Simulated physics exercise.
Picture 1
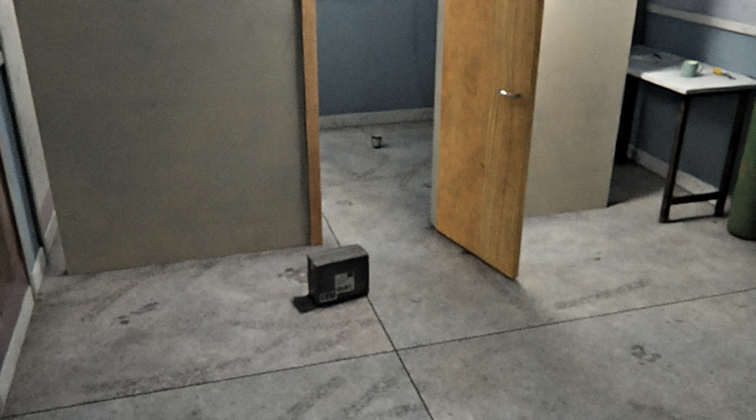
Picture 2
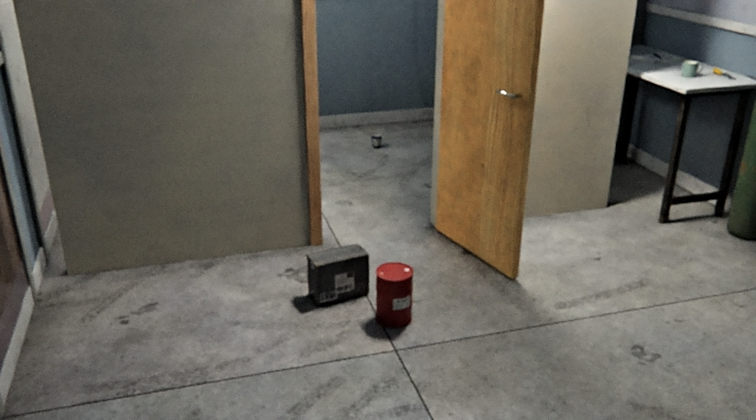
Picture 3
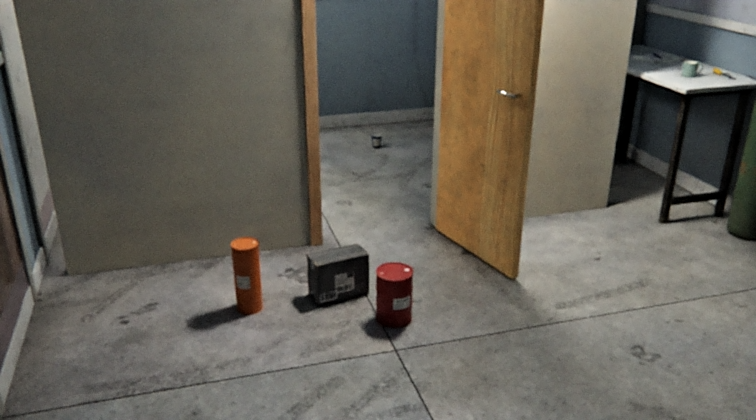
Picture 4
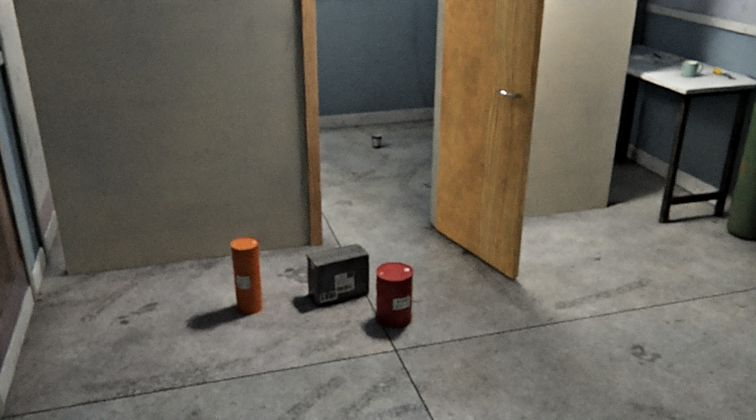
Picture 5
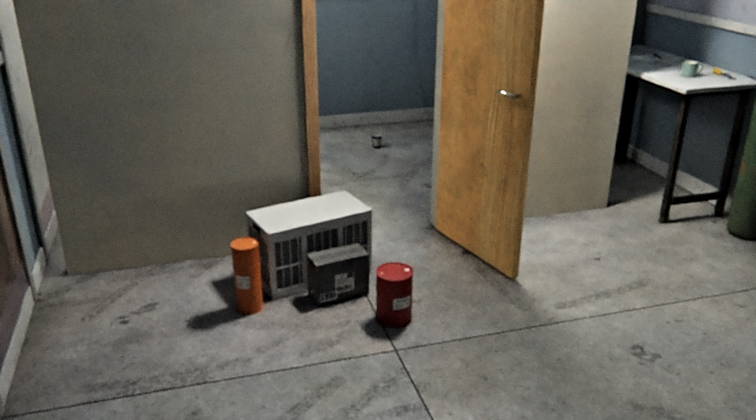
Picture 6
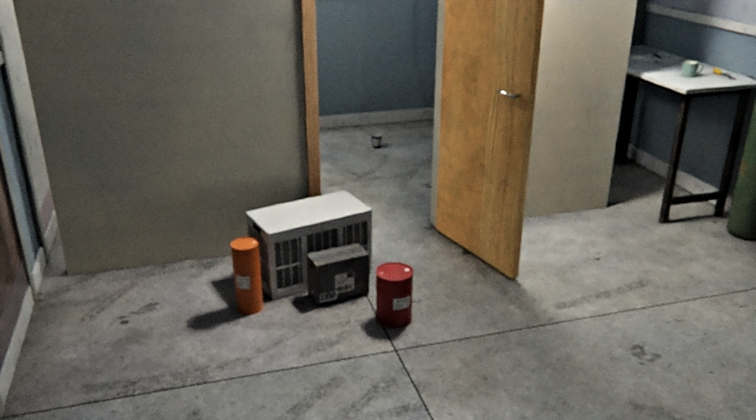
At first, a dark grey parcel sits alone on the concrete floor near a wide-open wooden door. A red canister appears to its right, then an orange canister to its left, and later a white chest behind them. The door stays still, and nobody is seen placing anything.
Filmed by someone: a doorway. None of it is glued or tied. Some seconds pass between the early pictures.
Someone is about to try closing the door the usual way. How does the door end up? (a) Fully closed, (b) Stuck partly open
b, stuck partly open.
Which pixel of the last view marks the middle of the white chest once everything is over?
At about (296, 239).
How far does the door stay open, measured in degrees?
Angle: About 25°.
Then, 0.60 s past the last view, door at 85°.
Then, 1.00 s past the last view, door at 56°.
Then, 1.40 s past the last view, door at 31°; white chest displaced a little near (302, 241).
Finally, door at 25°; all 4 still in place. Final places as the last picture's camera would see them, white chest near (296, 239).
